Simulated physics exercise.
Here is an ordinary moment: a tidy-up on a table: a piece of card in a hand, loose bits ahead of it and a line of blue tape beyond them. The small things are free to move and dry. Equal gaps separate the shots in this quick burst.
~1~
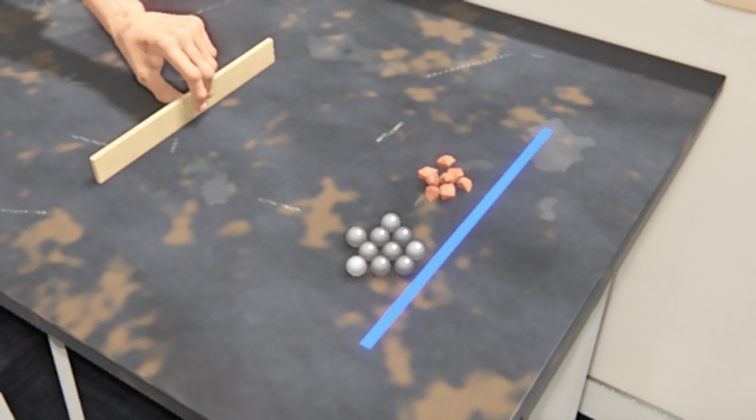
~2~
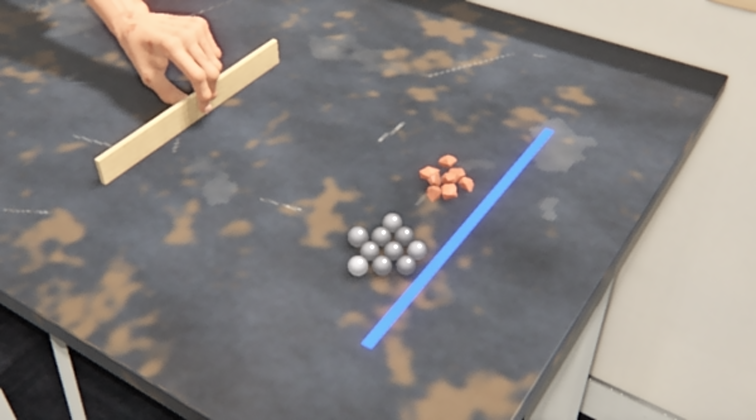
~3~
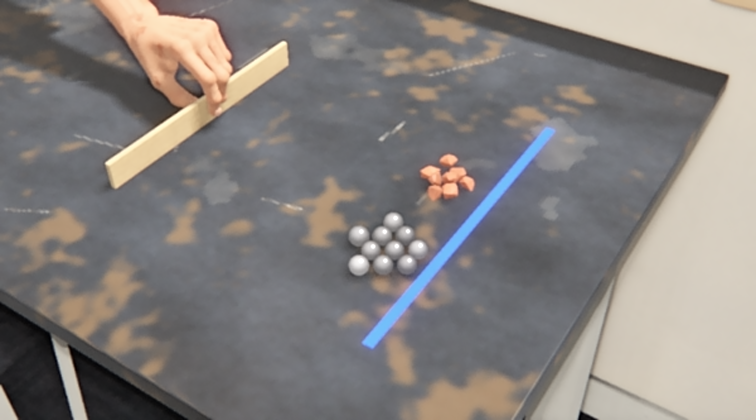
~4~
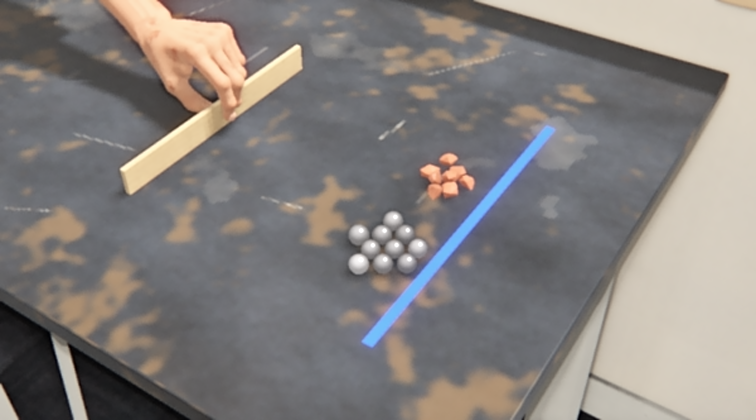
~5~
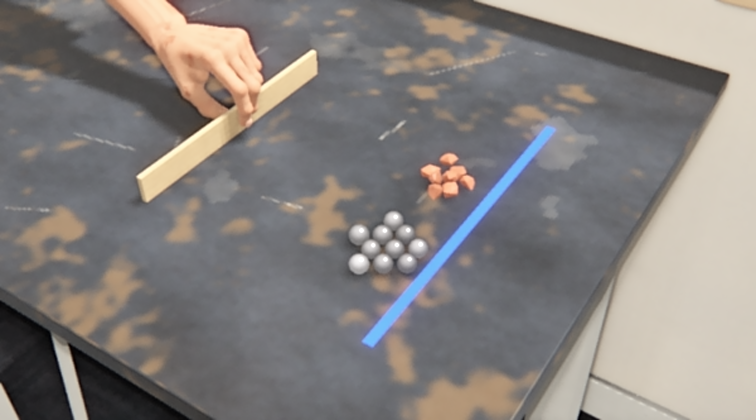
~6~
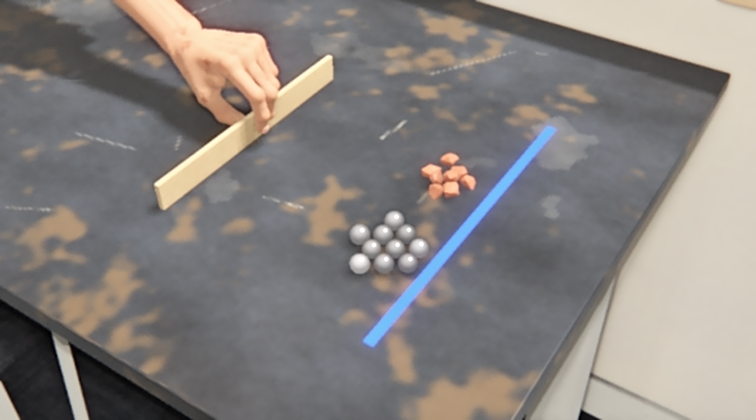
A hand slides a pale strip rightward across the dark table while small piles stay still.
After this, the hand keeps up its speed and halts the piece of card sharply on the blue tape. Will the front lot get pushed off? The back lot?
Outcome: Front lot: Some of it falls. Back lot: None of it falls.
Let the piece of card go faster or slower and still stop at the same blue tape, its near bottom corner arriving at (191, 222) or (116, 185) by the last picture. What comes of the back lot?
Earlier try: It stays put completely. Later try: It stays put completely.
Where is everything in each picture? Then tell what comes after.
The first picture shows piece of card at (109, 160), at rest; blue tape at (541, 139), well back from the edge; edge at (598, 284); front lot at (392, 251), a few steel balls; back lot at (446, 179), a few bits of crushed brick.
The second picture shows piece of card at (114, 161); back lot at (448, 179).
The third picture shows piece of card at (124, 165); front lot at (394, 250).
The fourth picture shows piece of card at (139, 171); back lot at (449, 177).
The fifth picture shows piece of card at (156, 178); front lot at (395, 249).
The sixth picture shows piece of card at (173, 185); blue tape at (544, 137); edge at (601, 282); front lot at (395, 249); back lot at (450, 177).
Then, 0.37 s past the last view, piece of card still moving, near (361, 158); front lot all on the table, its front near (408, 263); back lot all on the table, its front near (467, 182).
Then, 0.76 s past the last view, piece of card stopped at the blue tape; front lot all on the table, its front near (467, 325); back lot all on the table, its front near (524, 212).
Then, 1.04 s past the last view, piece of card stopped at the blue tape; front lot all on the table, its front near (545, 413); back lot all on the table, its front near (530, 217).
Finally, piece of card stopped at the blue tape; front lot all over the edge; back lot all on the table, its front near (530, 217).
